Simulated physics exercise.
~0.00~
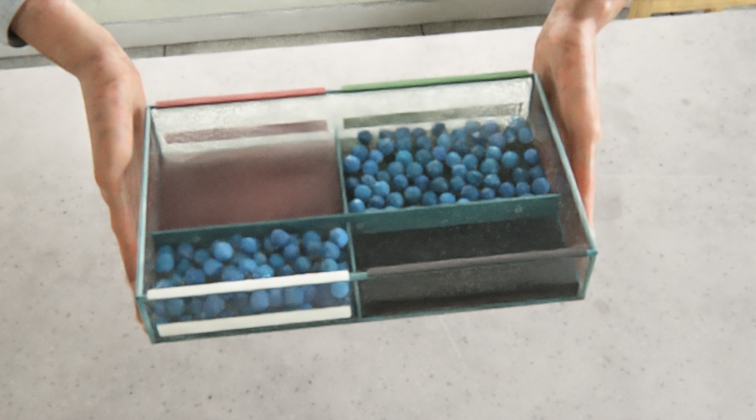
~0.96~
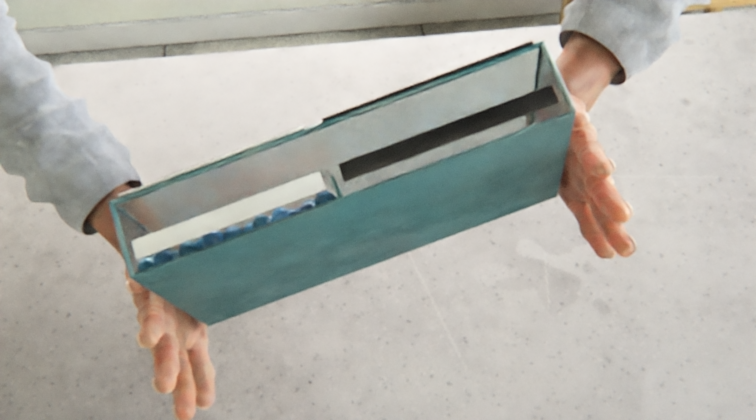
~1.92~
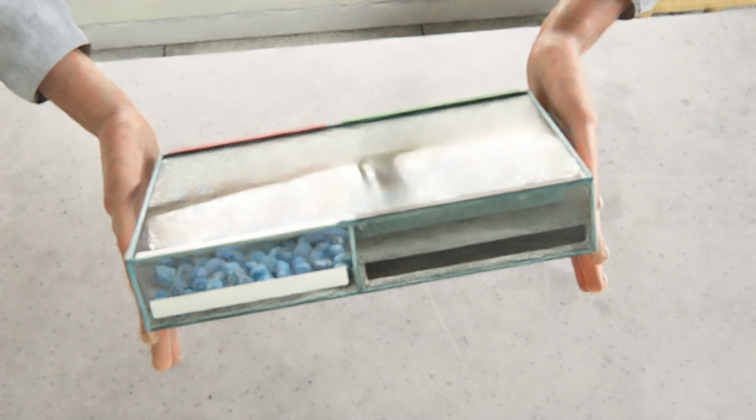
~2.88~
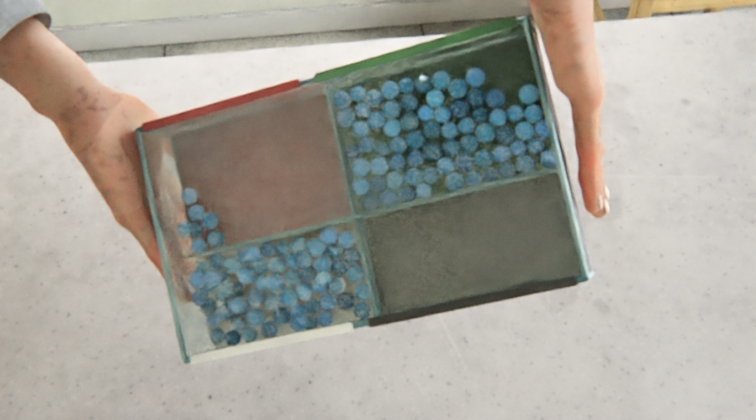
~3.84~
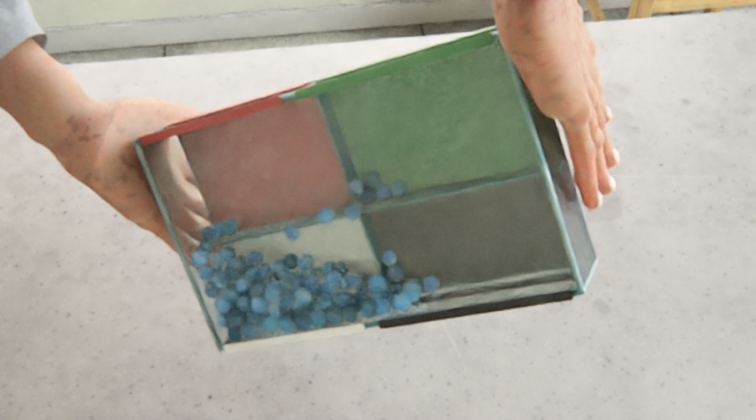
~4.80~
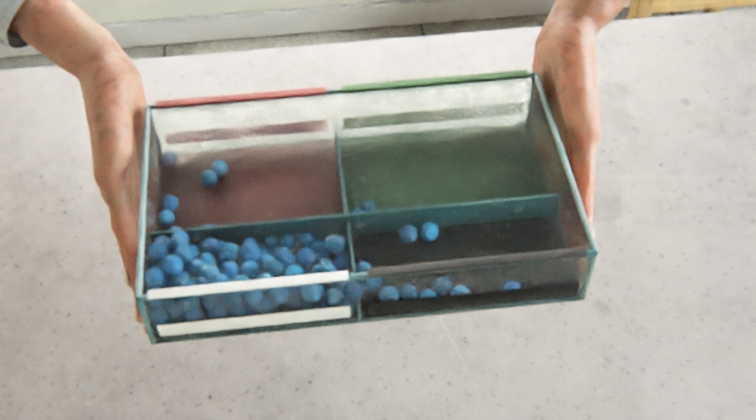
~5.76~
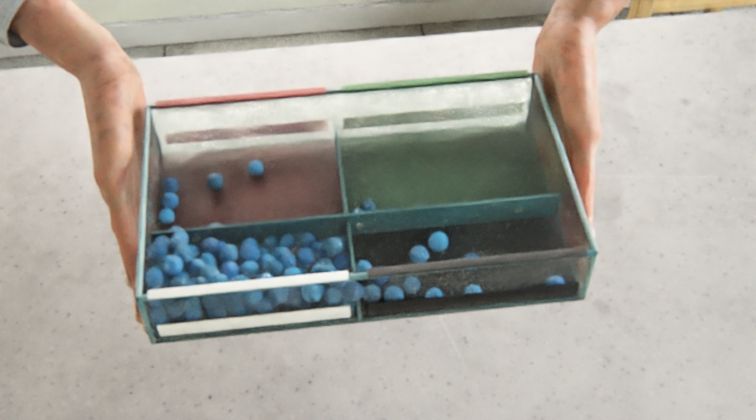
Two hands tilt a clear divided box twice and level it, leaving most blue balls in white.
